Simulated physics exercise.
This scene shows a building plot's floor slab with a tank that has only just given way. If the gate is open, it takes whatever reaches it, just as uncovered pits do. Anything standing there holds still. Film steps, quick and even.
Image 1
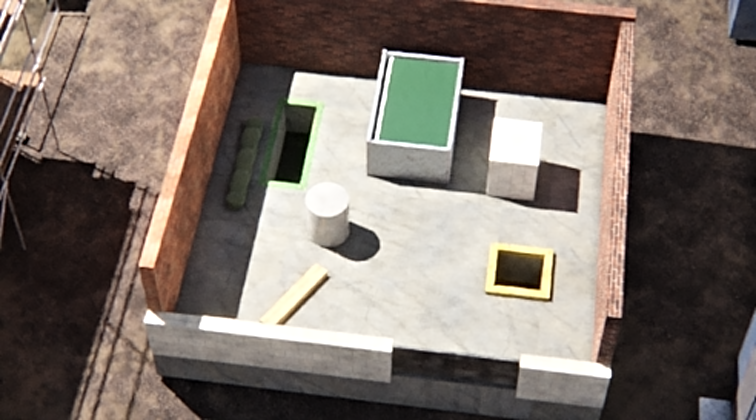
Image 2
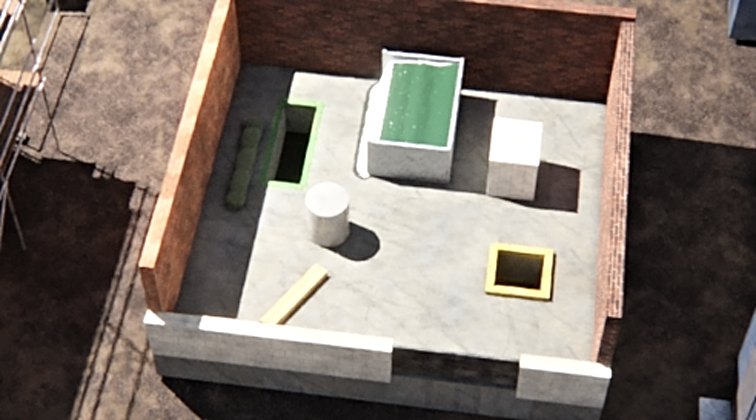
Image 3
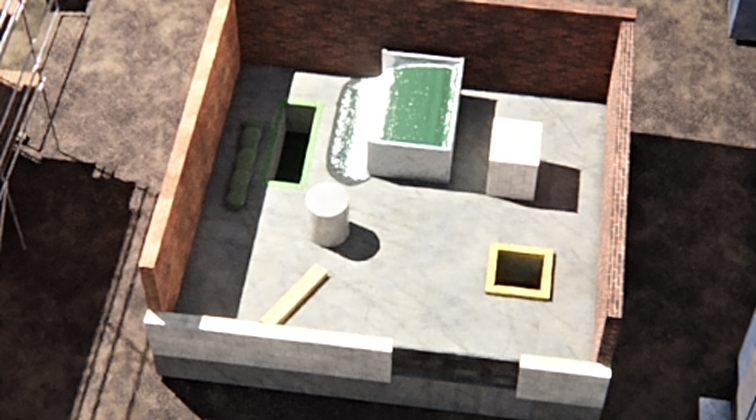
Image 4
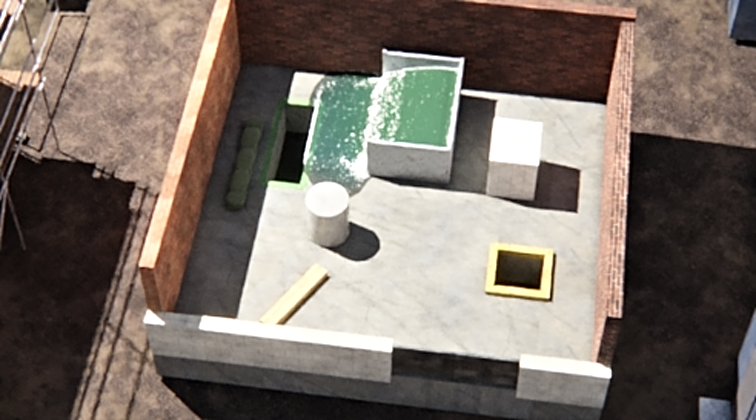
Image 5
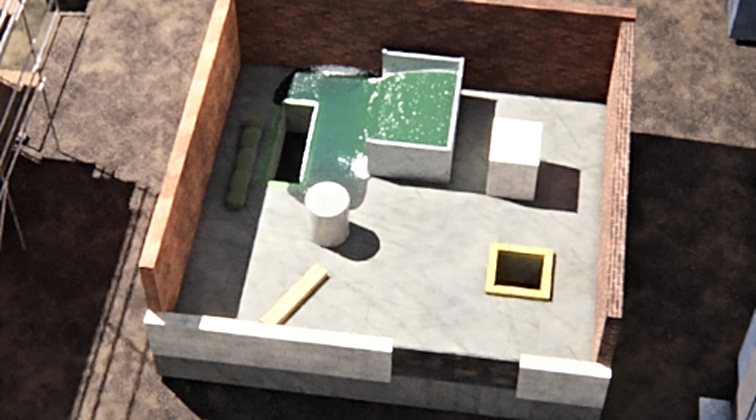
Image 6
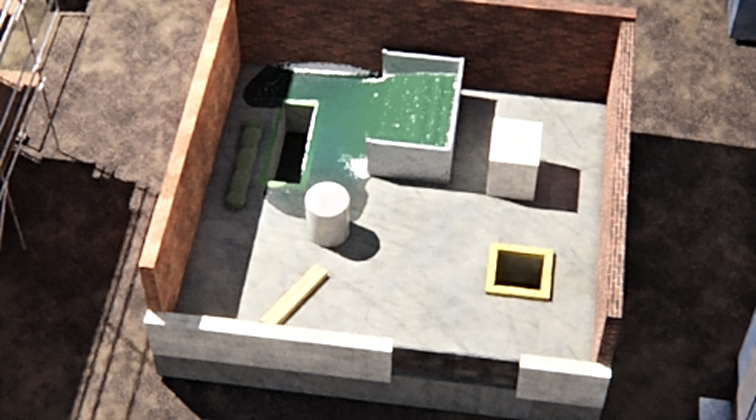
On a walled concrete slab, green water pours from a tank's left side and spreads around a green-edged pit.
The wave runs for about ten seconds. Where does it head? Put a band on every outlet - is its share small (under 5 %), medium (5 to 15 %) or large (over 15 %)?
In the end, the gate has a small share, the green pit has a large share, the yellow pit has a small share.
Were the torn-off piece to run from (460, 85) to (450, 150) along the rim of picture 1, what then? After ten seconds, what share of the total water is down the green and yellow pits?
Green 2 %, yellow 6 %.
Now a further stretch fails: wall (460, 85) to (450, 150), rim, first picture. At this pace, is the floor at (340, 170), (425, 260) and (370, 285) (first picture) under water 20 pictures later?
So the first one is left untouched, the next drenched, and the last drenched.
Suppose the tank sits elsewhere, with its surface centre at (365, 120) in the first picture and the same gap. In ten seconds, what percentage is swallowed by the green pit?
Within ten seconds the green pit collects 90 percent of the total.
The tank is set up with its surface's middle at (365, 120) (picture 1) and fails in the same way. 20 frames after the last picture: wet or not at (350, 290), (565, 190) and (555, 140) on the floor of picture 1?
Okay, first one high and dry, second one high and dry, last one high and dry.
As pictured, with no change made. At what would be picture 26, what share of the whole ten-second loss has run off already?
Around 75 percent.
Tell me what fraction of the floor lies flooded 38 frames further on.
Share estimate: About 45 per cent.
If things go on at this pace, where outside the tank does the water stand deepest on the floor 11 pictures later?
Look close to (237, 81).
A moment on, water covers 20 % of the floor; the gate 0 %, the green pit 29 %, the yellow pit 0 %.
Next, water covers 25 % of the floor; the gate 0 %, the green pit 44 %, the yellow pit 0 %.
Then, water covers 30 % of the floor; the gate 0 %, the green pit 55 %, the yellow pit 0 %.
Later, water covers 45 % of the floor; the gate 0 %, the green pit 65 %, the yellow pit 0 %.
In the end, water covers 55 % of the floor; the gate 0 %, the green pit 72 %, the yellow pit 0 %.
